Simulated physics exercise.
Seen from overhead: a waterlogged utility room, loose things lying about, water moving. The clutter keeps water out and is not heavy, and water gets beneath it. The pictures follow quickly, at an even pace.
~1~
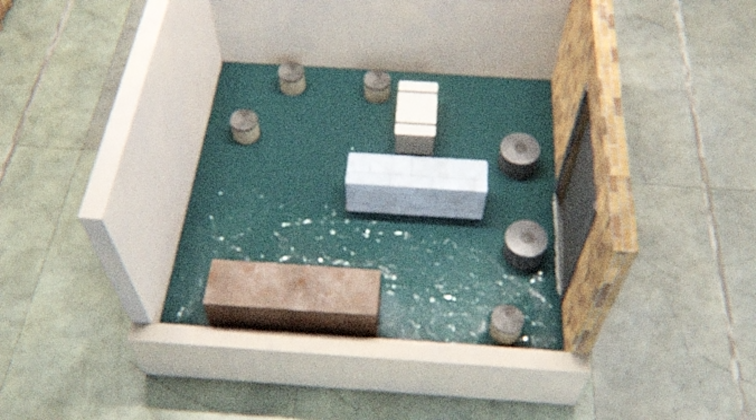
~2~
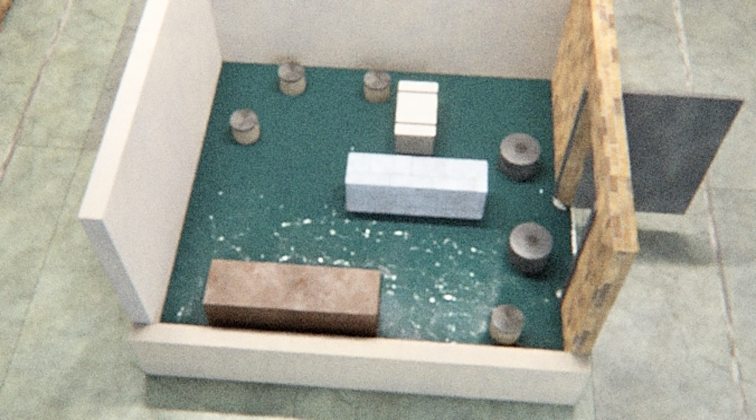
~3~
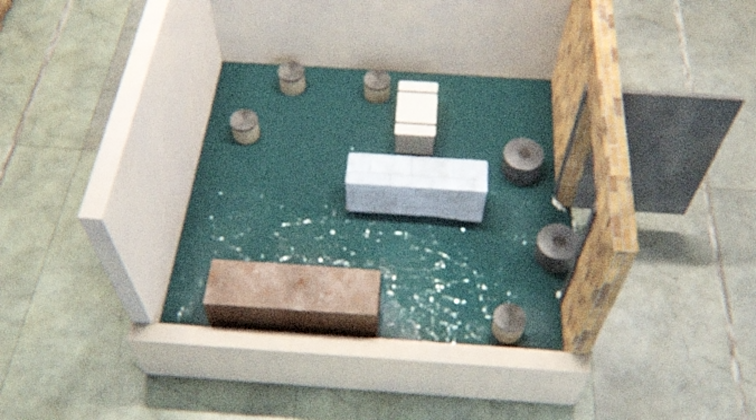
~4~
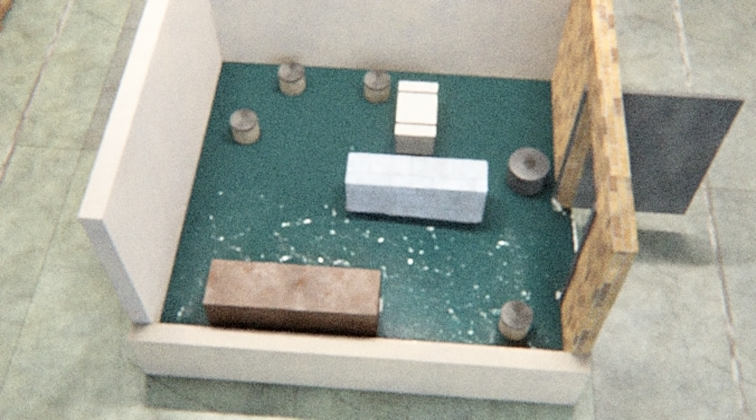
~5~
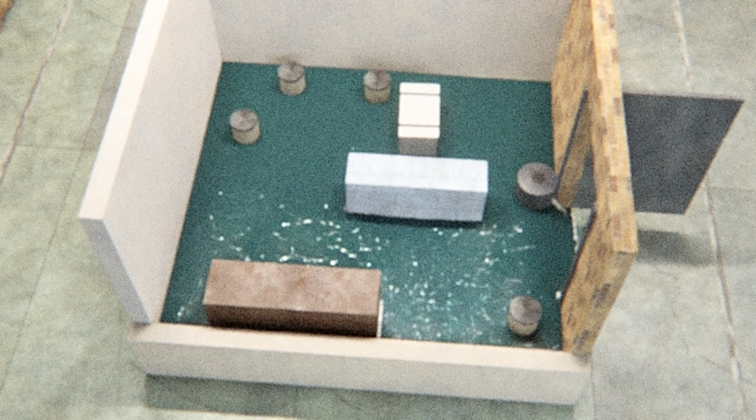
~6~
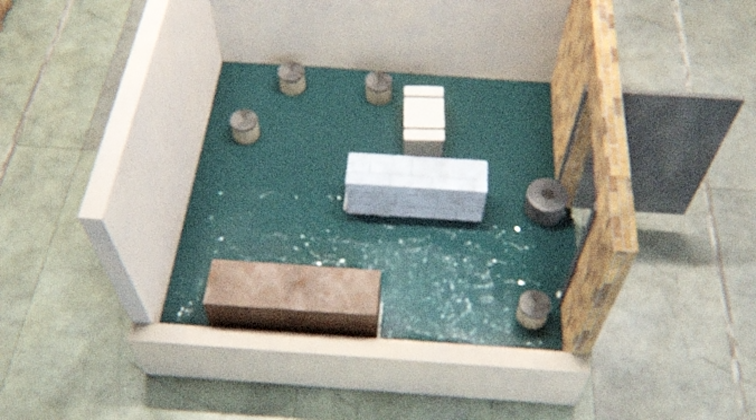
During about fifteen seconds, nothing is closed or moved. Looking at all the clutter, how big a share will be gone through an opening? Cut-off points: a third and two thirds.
It is going to be in the central band.
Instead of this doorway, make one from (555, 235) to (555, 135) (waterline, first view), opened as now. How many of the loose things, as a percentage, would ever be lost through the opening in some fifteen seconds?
Roughly 70 in a hundred.
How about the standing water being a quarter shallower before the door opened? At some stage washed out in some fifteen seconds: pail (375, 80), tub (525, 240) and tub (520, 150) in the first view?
Held back, escapes, escapes.
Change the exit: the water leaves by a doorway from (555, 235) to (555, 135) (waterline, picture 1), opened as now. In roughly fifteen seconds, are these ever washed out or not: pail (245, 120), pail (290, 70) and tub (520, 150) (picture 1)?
In the order given: Remains, remains, escapes.
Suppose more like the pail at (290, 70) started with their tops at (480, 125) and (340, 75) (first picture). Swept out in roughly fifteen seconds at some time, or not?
Exits, remains.
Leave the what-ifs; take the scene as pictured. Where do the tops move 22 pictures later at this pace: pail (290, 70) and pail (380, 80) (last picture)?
Estimate - first: (329, 86), second: (454, 101).
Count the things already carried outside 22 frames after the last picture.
All told, it is 4.
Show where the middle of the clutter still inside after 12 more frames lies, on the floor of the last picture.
The average sits close to (374, 142).
A moment on, 2 of 7 are out; 5 afloat.
Next, 3 of 7 are out; 4 afloat.
Later, 4 of 7 are out; 3 afloat.
In the end, 4 of 7 are out; 3 afloat.
